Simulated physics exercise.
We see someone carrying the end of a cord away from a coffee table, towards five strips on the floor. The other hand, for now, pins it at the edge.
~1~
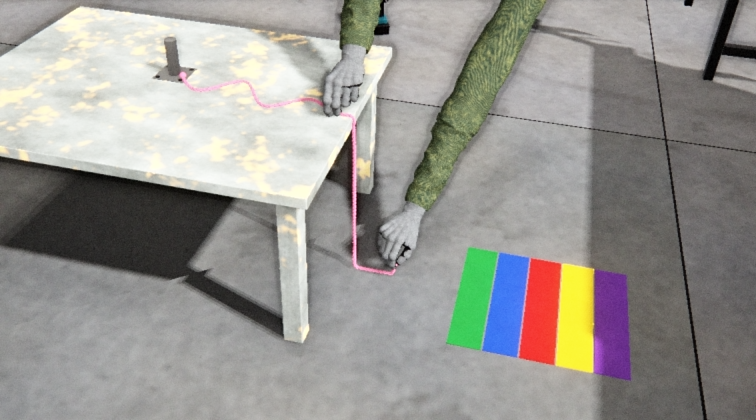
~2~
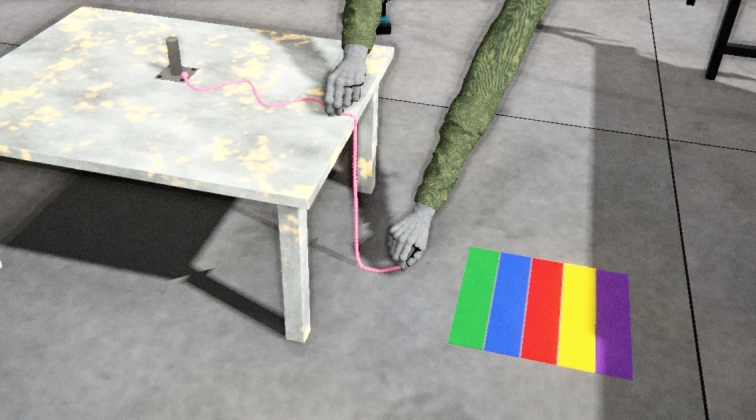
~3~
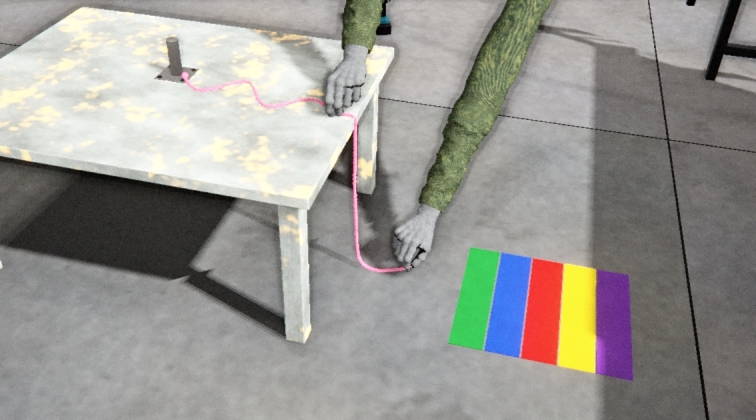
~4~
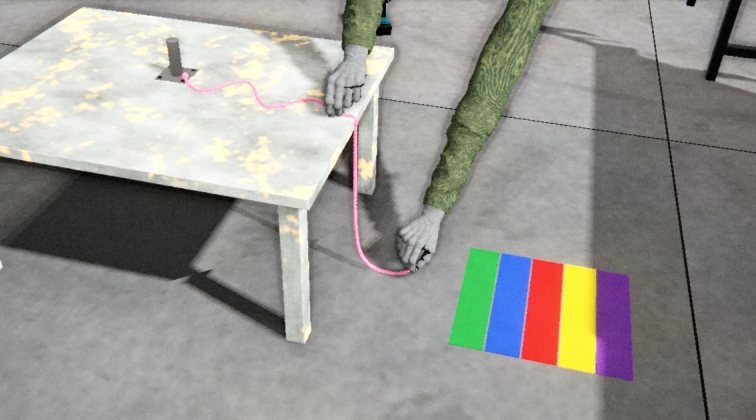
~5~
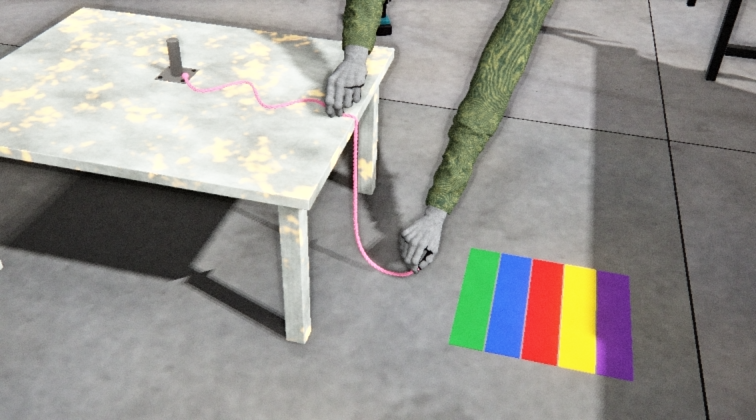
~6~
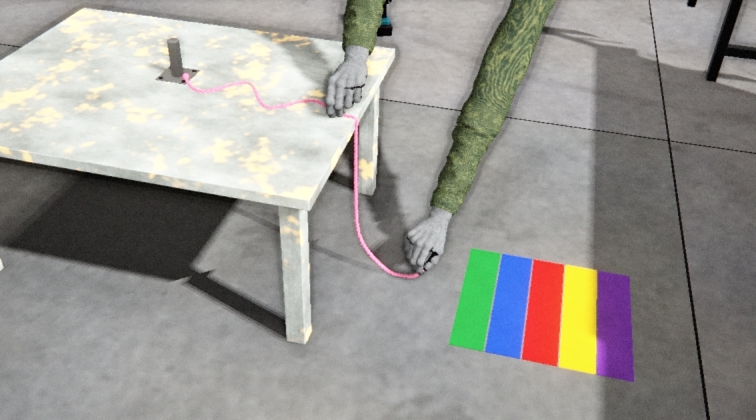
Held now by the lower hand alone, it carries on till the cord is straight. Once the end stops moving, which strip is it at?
It is at the yellow strip.
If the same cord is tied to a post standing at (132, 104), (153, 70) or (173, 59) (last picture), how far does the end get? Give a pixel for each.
Around (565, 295), (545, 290) and (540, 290).
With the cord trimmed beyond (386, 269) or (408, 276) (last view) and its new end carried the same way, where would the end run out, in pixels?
Case by case: Roughly (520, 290), then roughly (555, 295).
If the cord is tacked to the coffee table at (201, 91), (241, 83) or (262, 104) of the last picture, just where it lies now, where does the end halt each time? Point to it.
Taking them in turn, I'd expect around (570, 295), (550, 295) and finally (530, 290).
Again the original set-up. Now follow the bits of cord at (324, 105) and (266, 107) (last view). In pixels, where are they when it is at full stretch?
First one: (372, 128); second one: (315, 105).
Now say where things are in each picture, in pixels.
The first picture shows end (396, 264); green (467, 327); blue (503, 334); red (539, 341); yellow (575, 348); purple (612, 355).
The second picture shows end (406, 266); cord through (196, 89) (255, 91) (302, 100) (355, 129) (355, 195) (357, 252).
The third picture shows end (411, 267).
The fourth picture shows end (415, 268); cord through (197, 90) (255, 91) (302, 101) (355, 130) (355, 195) (361, 254).
The fifth picture shows end (418, 269).
The sixth picture shows end (423, 270); cord through (197, 91) (256, 92) (303, 101) (356, 131) (356, 196) (370, 255).
A little later, end near (511, 286); over blue.
Next, end near (556, 295); over red.
When it is tight, end near (583, 300); over yellow. The yellow one.
